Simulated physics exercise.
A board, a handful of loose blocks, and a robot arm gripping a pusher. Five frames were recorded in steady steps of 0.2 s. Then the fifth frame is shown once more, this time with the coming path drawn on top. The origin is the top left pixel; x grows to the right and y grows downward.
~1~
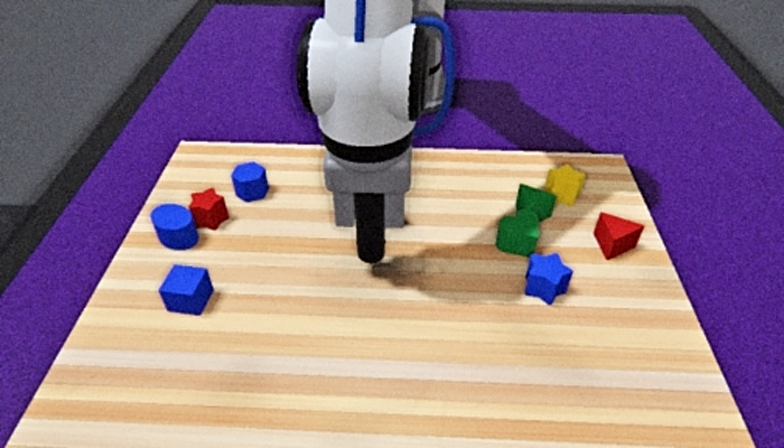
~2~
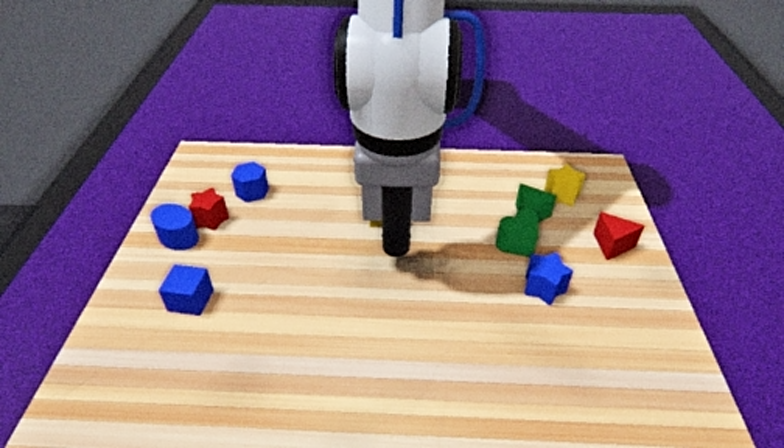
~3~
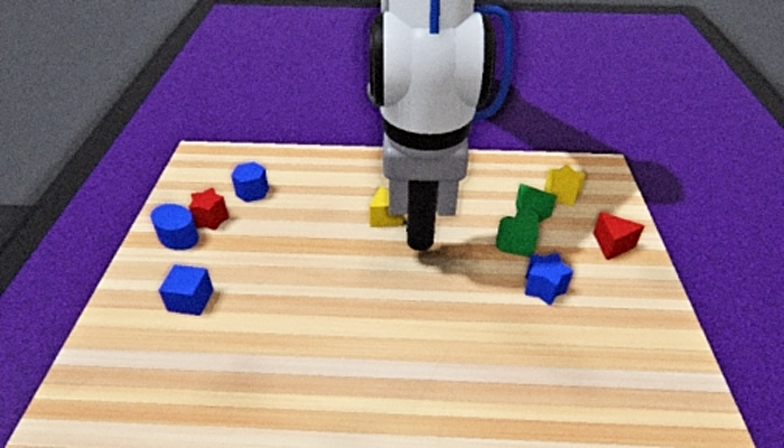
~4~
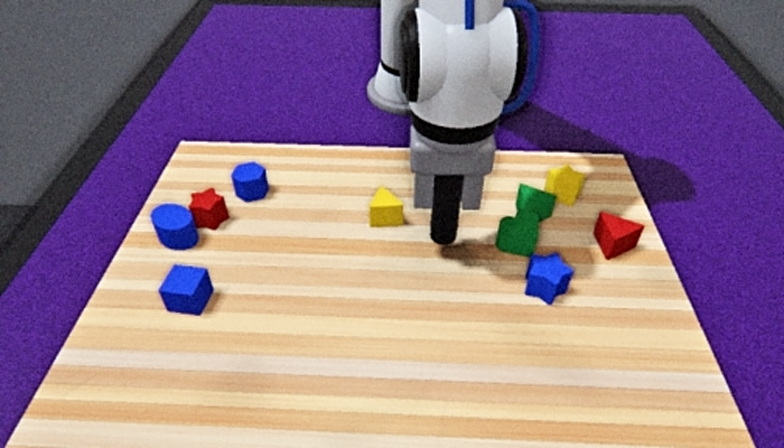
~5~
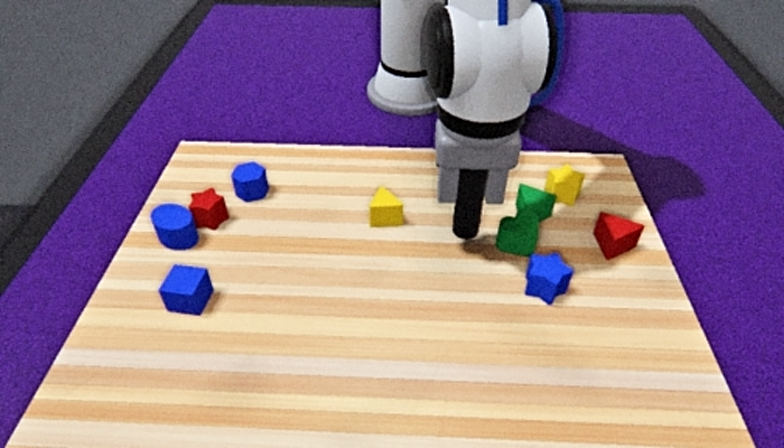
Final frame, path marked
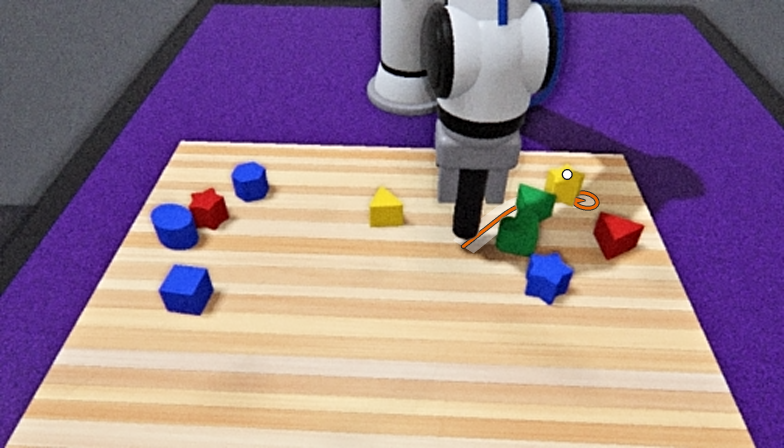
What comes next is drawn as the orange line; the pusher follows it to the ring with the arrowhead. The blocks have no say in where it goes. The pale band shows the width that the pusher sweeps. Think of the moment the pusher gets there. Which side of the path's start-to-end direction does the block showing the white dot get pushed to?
It's set to shift right.
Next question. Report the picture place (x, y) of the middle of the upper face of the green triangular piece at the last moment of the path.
Its top centre is at about (567, 195).
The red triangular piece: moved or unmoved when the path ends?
In the end it has not been moved.
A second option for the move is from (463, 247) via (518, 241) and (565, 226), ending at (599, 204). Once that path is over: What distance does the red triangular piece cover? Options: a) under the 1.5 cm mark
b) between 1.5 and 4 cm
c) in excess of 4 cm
The answer is b.
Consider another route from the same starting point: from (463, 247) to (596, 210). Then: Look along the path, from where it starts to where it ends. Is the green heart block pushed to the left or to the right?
Right-hand side.
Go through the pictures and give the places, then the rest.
The first frame shows tip of the pusher at (371, 255), middles of tops, green heart block at (522, 222), green triangular piece at (535, 195), yellow star at (567, 175), red triangular piece at (620, 225).
The second frame shows pusher at (396, 249), nothing pushed.
The third frame shows pusher at (420, 243), nothing pushed.
The fourth frame shows pusher at (443, 237), nothing pushed.
The fifth frame shows pusher at (465, 232), green heart block at (522, 222), green triangular piece at (535, 195), yellow star at (567, 175), red triangular piece at (620, 225).
The line goes from (463, 247) over (497, 220) and (535, 201) to (585, 200); the dot is on the yellow star.
On the path given first. One third of the way, pusher at (500, 205); nothing pushed yet.
Two thirds of the way, pusher at (538, 186); green triangular piece at (557, 194), turned 45° clockwise; yellow star at (571, 175), turned 15° anticlockwise.
At the end, pusher at (589, 186); green heart block unmoved; green triangular piece at (567, 195), turned 85° clockwise; yellow star at (609, 171), turned 30° anticlockwise; red triangular piece unmoved.
